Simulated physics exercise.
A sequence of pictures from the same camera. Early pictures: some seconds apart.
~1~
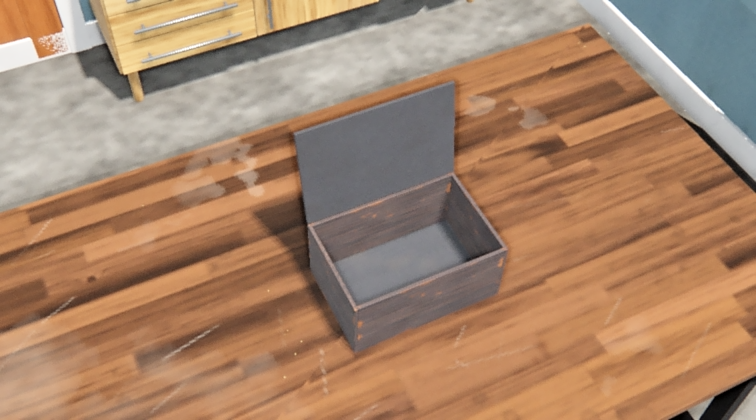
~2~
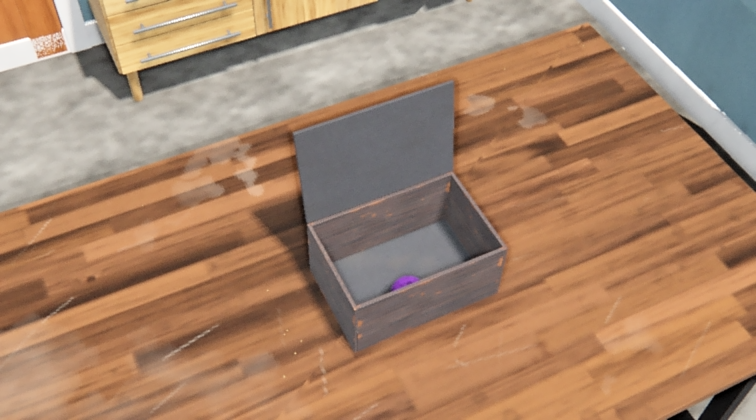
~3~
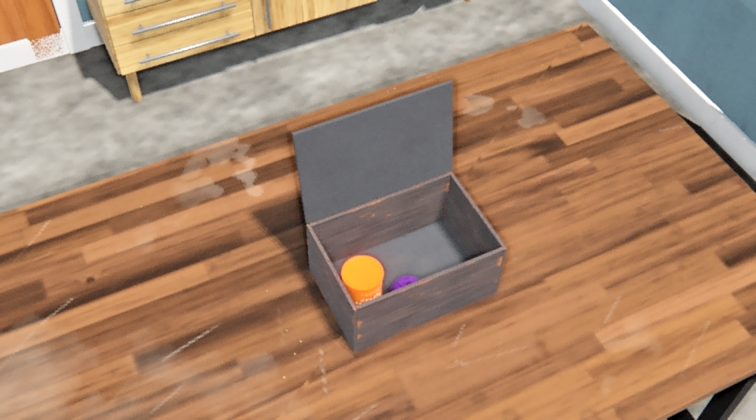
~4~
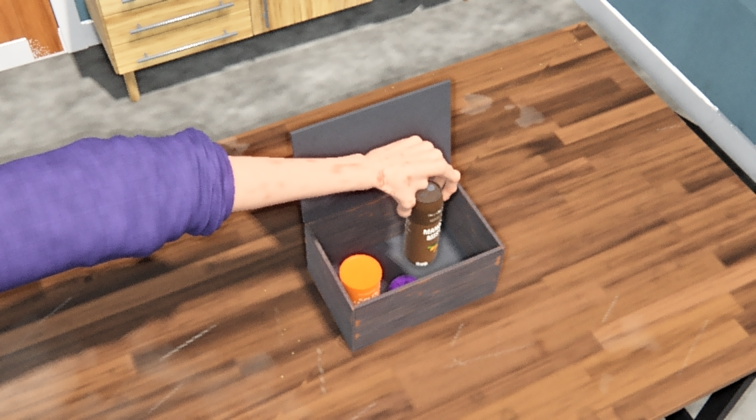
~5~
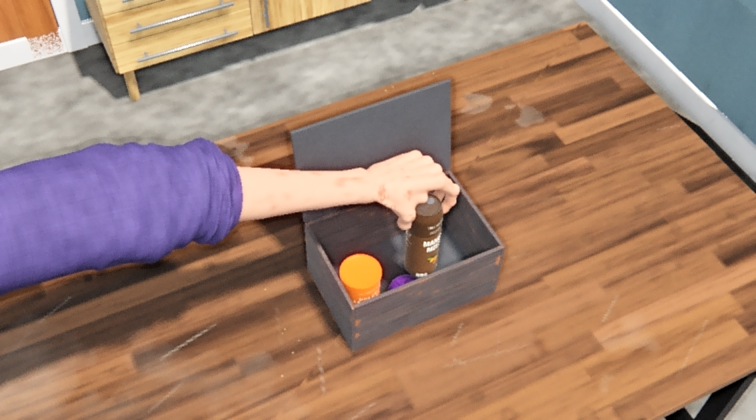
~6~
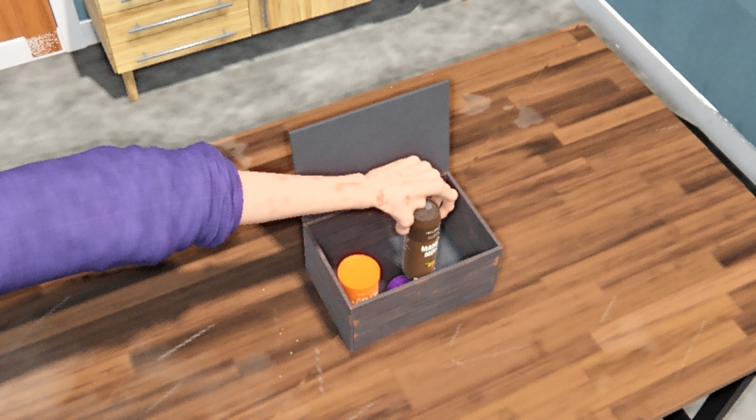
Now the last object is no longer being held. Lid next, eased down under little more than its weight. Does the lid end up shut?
Yes.
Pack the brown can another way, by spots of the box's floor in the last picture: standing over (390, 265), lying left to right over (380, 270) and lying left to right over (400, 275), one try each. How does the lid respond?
So, first it won't go down, then it goes down fine, and finally it goes down fine.
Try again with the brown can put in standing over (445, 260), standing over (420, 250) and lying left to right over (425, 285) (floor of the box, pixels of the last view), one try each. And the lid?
First, it stays ajar; second, it stays ajar; third, it closes.
Then, 0.40 s past the last view, brown can on its side near (418, 246); purple ball displaced a little.
Then, 1.40 s past the last view, lid 70° above the rim; brown can on its side near (401, 244); purple ball displaced a little.
Then, 1.90 s past the last view, lid 14° above the rim; brown can on its side near (401, 244); purple ball displaced a little.
Finally, lid shut; down or leaning hard in the box, brown can; the other 2 still in place. Final places as the last picture's camera would see them, brown can near (401, 244).
